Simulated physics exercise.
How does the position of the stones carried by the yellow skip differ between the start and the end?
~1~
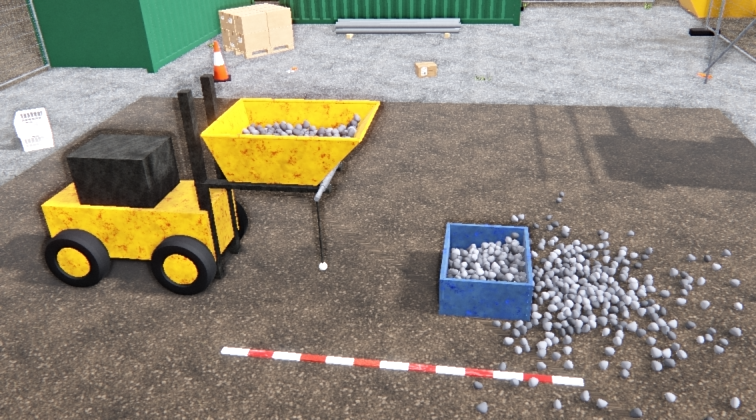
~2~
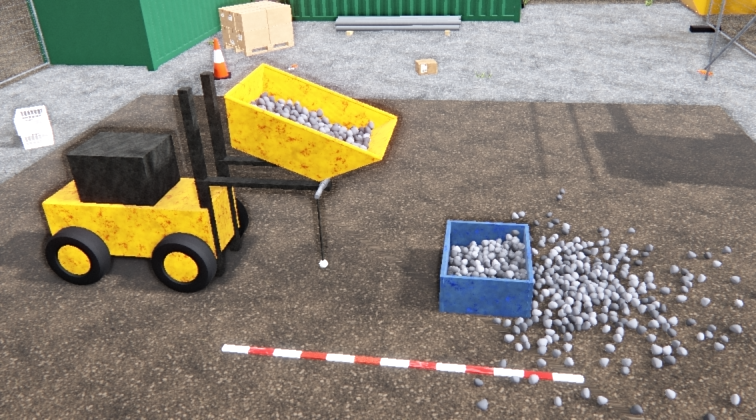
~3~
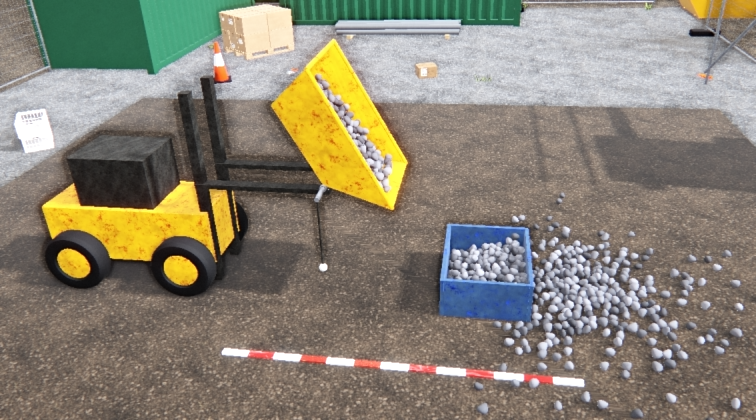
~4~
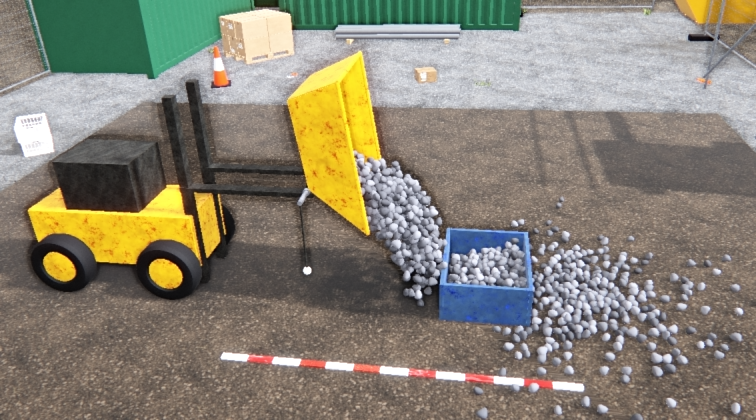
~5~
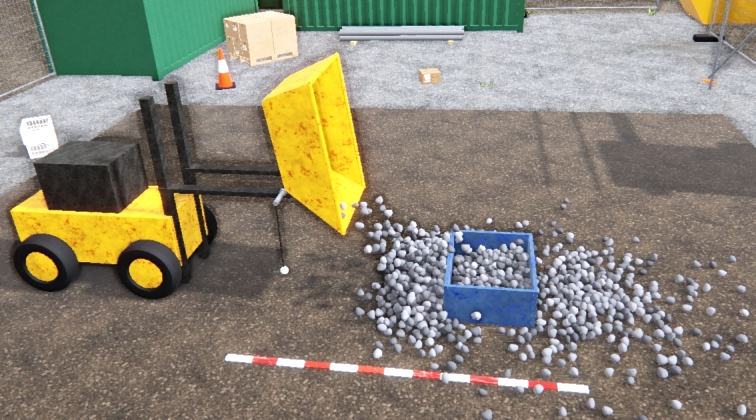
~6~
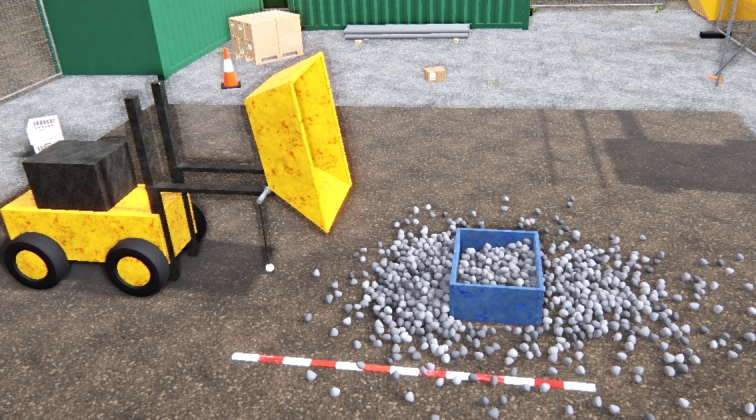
At the start those stones sit inside the raised yellow skip, up and to the left of the blue bin. At the end they are lower and farther right, lying mostly on the ground on the near left side of the bin and around it.
